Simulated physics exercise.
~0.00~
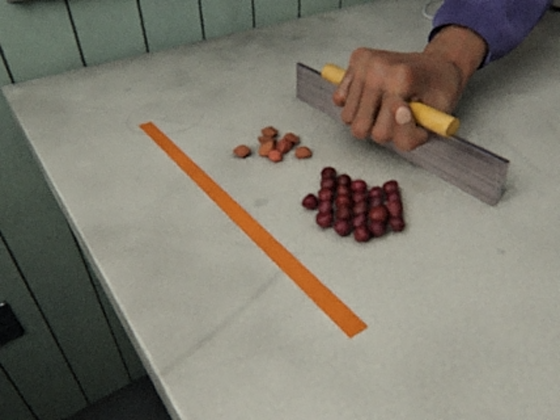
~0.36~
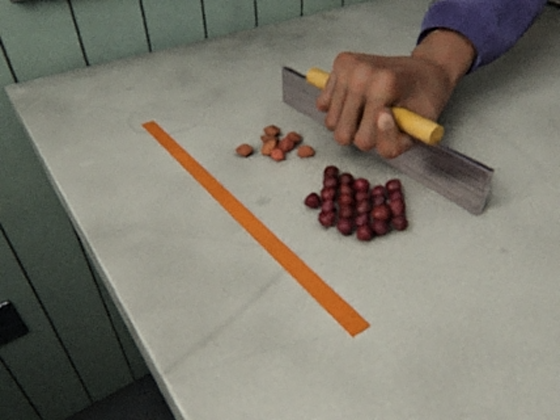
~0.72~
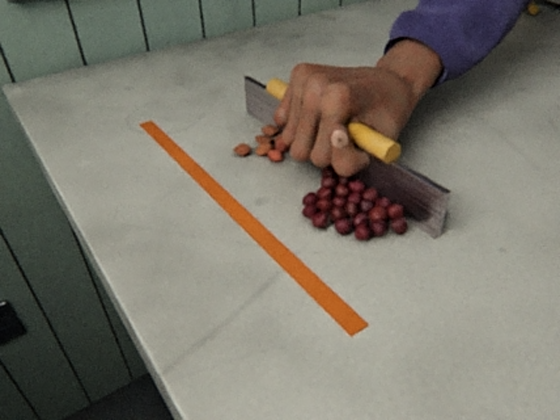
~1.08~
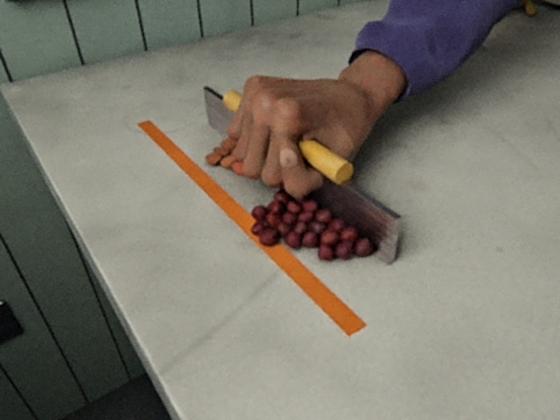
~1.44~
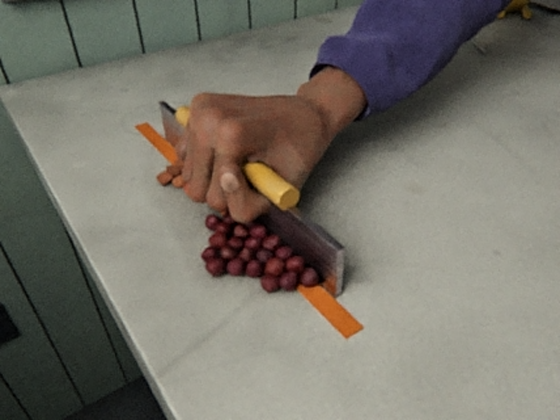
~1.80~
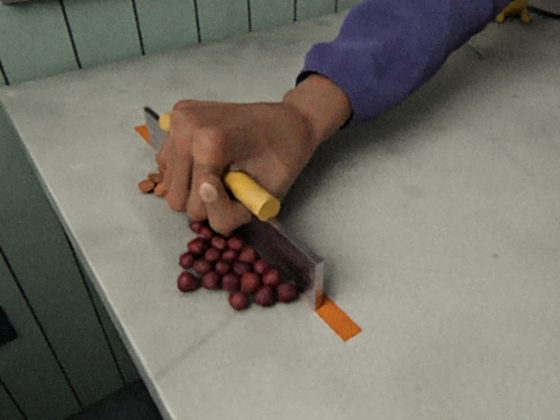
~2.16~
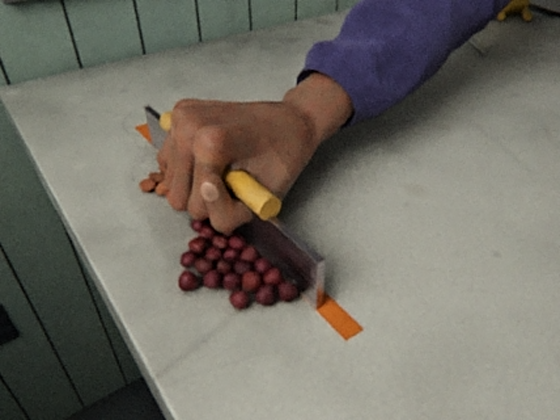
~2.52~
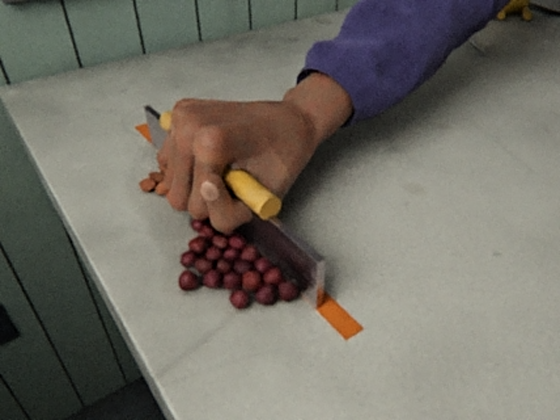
At first, a hand in a purple sleeve holds a wide scraper by its yellow handle on a pale tabletop, with a cluster of dark red balls and a smaller group of orange-brown bits ahead of it. The scraper slides left toward a strip of orange tape, reaching both groups. It pushes them together toward the tape and then across it, the red balls bunched against the blade. The scraper slows and stops over the orange tape. Both groups rest beyond the tape, still on the table near its edge, and the hand stays still.
